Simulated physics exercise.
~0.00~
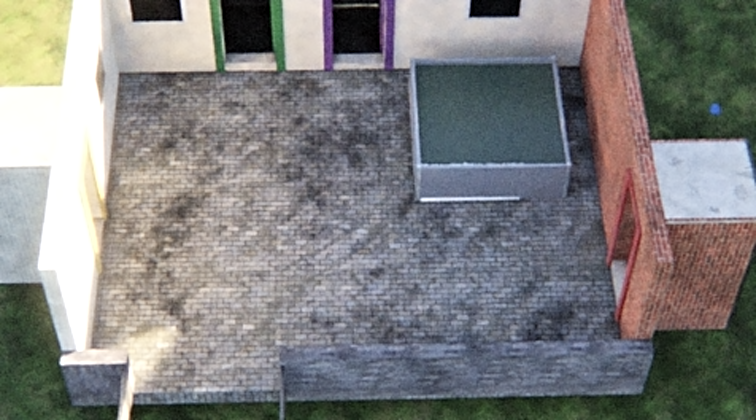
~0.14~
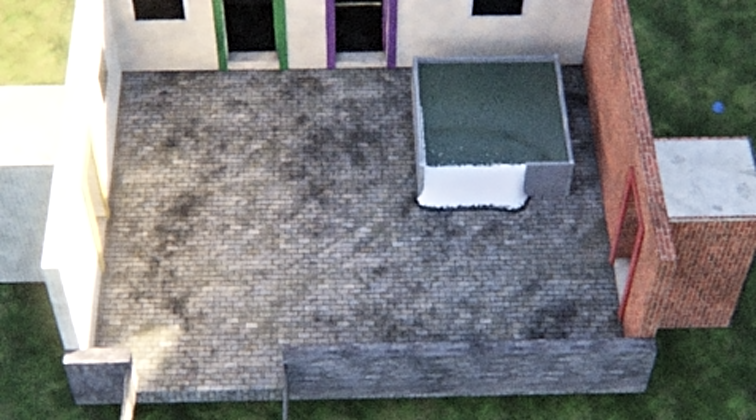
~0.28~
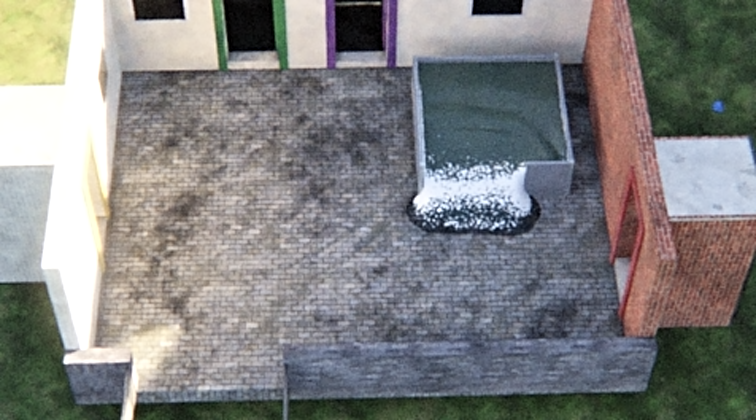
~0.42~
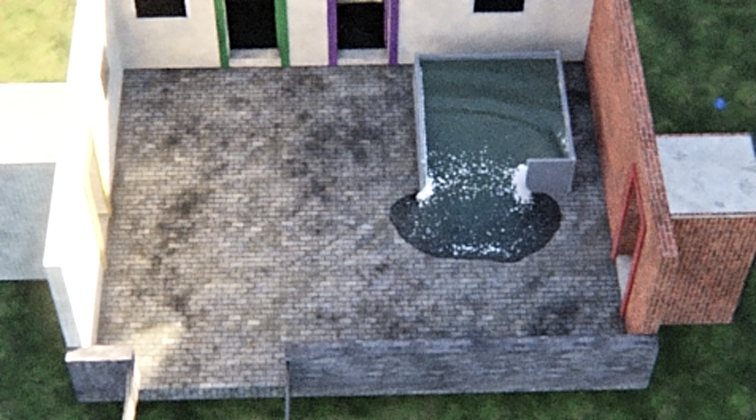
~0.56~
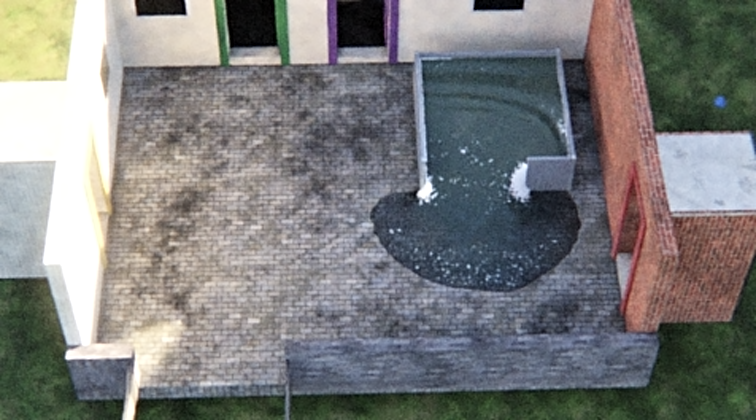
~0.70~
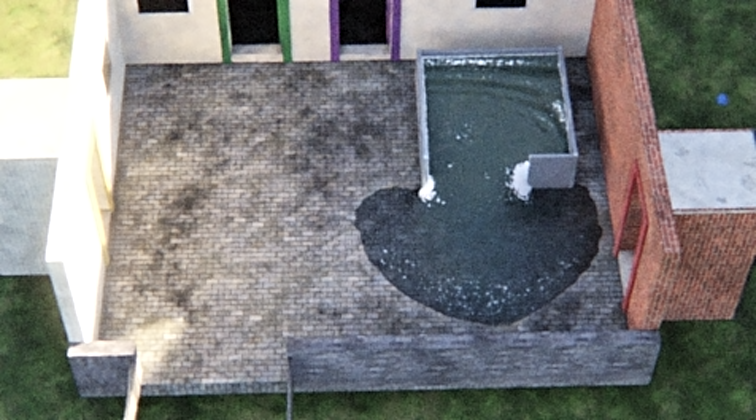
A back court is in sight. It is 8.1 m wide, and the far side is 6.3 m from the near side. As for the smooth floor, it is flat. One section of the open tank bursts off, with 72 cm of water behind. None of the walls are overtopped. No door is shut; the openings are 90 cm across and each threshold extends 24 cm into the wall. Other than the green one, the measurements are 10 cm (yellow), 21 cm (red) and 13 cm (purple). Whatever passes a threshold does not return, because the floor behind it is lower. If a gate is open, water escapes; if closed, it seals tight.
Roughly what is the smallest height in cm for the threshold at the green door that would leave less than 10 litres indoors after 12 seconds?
Close to 6.5 cm.
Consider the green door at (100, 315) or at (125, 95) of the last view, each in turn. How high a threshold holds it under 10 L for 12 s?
First place around 17 cm, second around 9.5 cm.
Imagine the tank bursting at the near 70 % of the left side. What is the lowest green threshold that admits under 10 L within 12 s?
Required height: Approx. 12.0 cm.
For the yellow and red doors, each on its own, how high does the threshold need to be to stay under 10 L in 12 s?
Some 10.0 cm for yellow, some 15 cm for red.
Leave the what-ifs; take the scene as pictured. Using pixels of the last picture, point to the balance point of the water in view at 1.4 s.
Centre of mass: About (487, 181) px.
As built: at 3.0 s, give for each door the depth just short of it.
Lab note, cm: Yellow 0; red 18; green 0; purple 0.
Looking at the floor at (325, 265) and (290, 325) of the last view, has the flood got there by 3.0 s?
Note: Point one reached; point two reached.
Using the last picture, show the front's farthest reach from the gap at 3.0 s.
Near (96, 371).
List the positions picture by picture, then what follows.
In the first frame, still water, 72 cm deep, in the open tank at (488, 114); the green door at (248, 30) is dry.
In the second frame, water pours out at (473, 186) and has run 0.3 m, to (510, 209); about 9 cm deep outside, 72 cm at the back.
In the third frame, the gap is at (473, 186), the front 0.8 m out at (506, 232); the back of the open tank holds 72 cm.
In the fourth frame, water pours out at (474, 184) and has run 1.3 m, to (492, 257); about 10 cm deep outside, 72 cm at the back.
In the fifth frame, the front is at (483, 287), 1.9 m from the gap at (474, 182); 4.7 m2 of floor is wet, 70 cm left at the back.
In the sixth frame, the gap is at (476, 179), the front 2.6 m out at (484, 319); the back of the open tank holds 63 cm; 3.9 m in a straight line remain to the green door at (254, 21).
After 1.4 s water covers 30 % of the floor, deepest (38 cm) near (455, 194); it has not reached the green door.
After 3.0 s water covers 45 % of the floor, deepest (36 cm) near (623, 360); it has not reached the green door.
After 12.0 s water covers 95 % of the floor, deepest (12 cm) near (123, 94); 8 cm at the green door, 0 litres in over its 18 cm threshold.
At the green door as built, the water arrived by 7.2 s and peaked near 10 cm at 9.4 s.
With a threshold of 5.5 cm, 16 litres would have come in within the 12 s; with 7.5 cm, 4 litres. So under 10 litres takes about 6.5 cm.
